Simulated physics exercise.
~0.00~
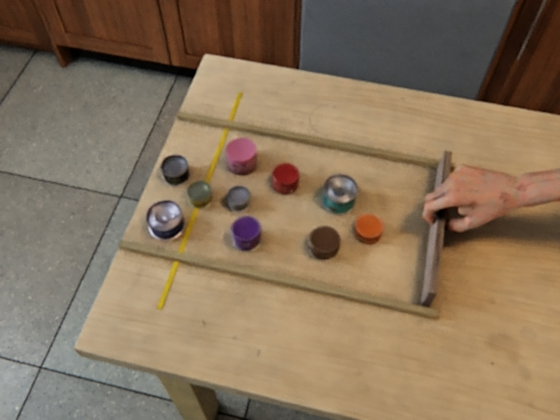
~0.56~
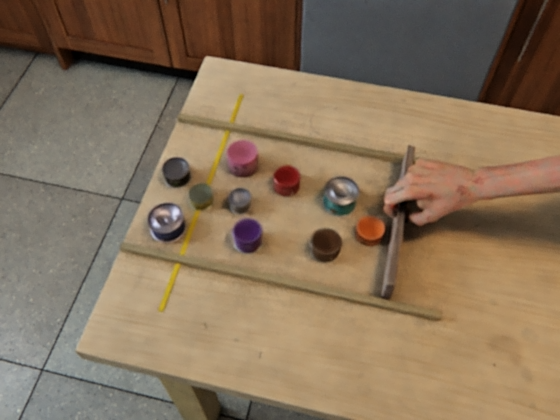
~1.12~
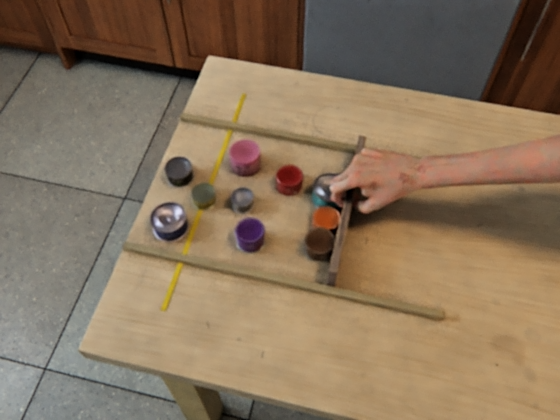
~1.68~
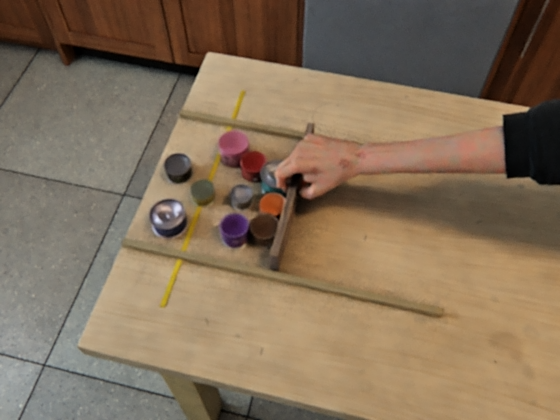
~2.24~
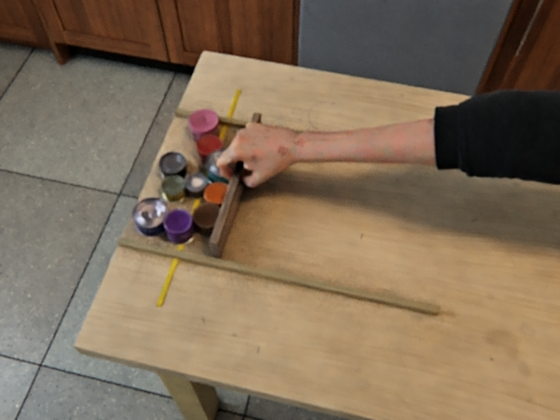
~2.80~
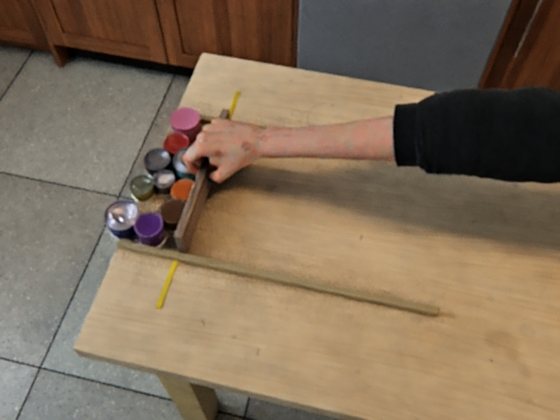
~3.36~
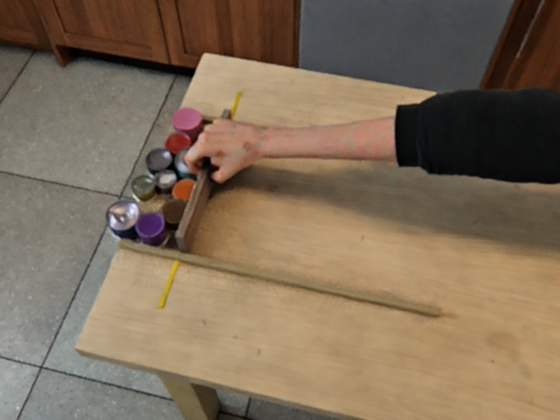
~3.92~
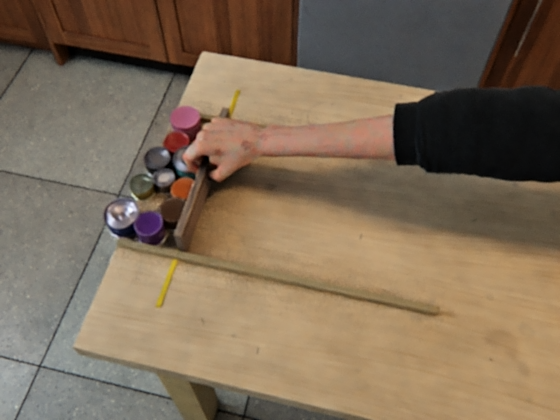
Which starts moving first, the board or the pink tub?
The board starts moving first, and the pink tub only starts to shift later, once the board has gathered other containers.
